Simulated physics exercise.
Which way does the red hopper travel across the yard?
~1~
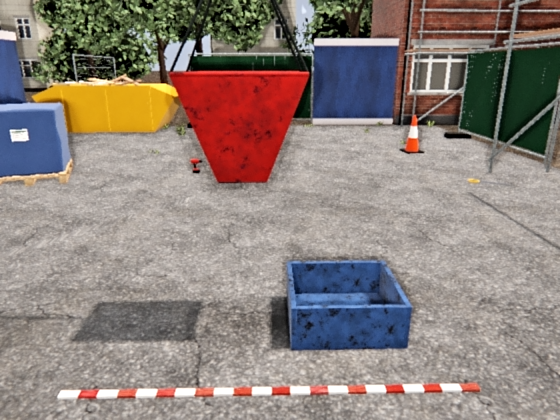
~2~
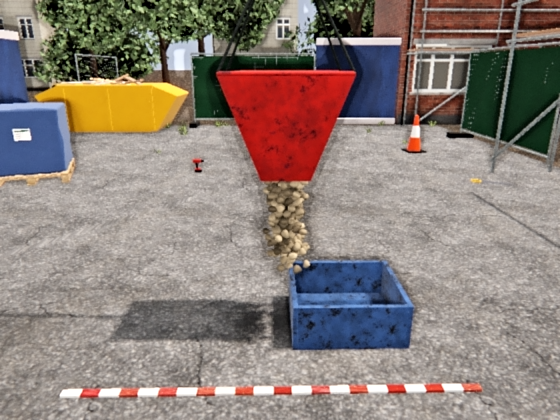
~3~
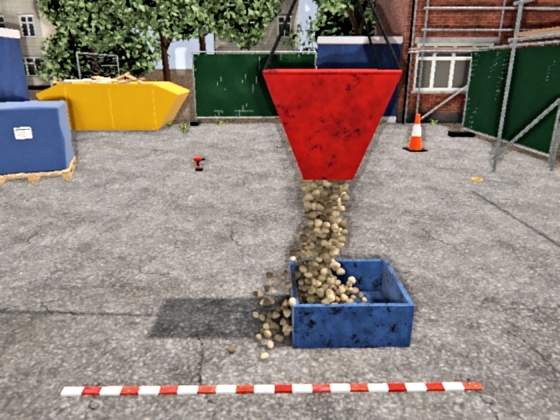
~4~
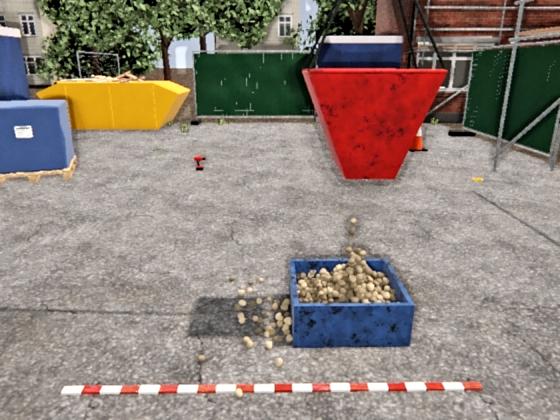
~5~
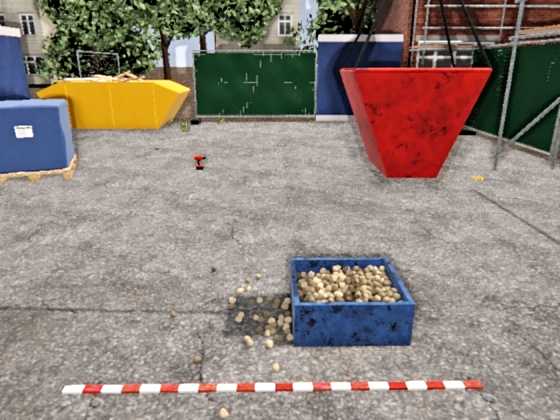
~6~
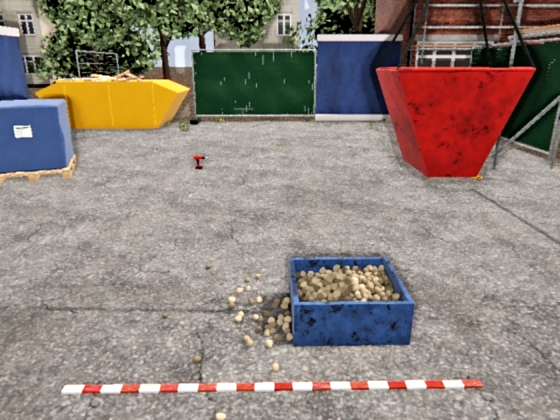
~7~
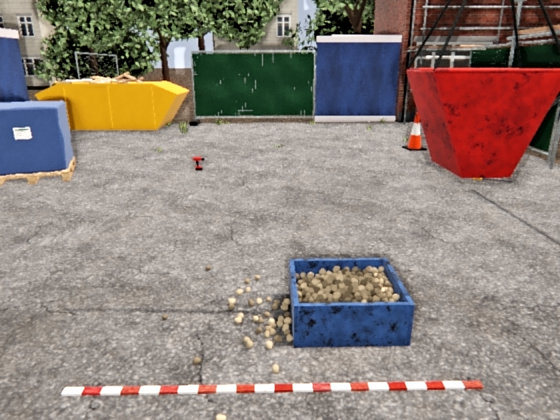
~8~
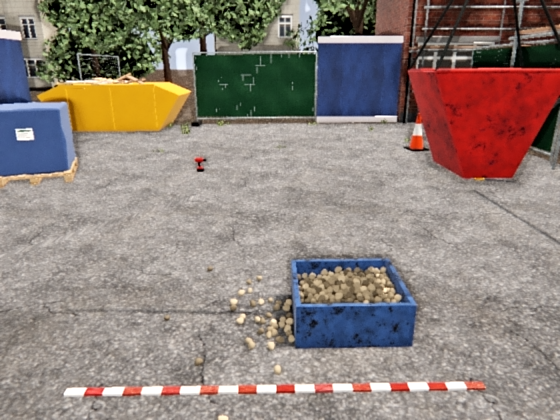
The red hopper travels to the right.
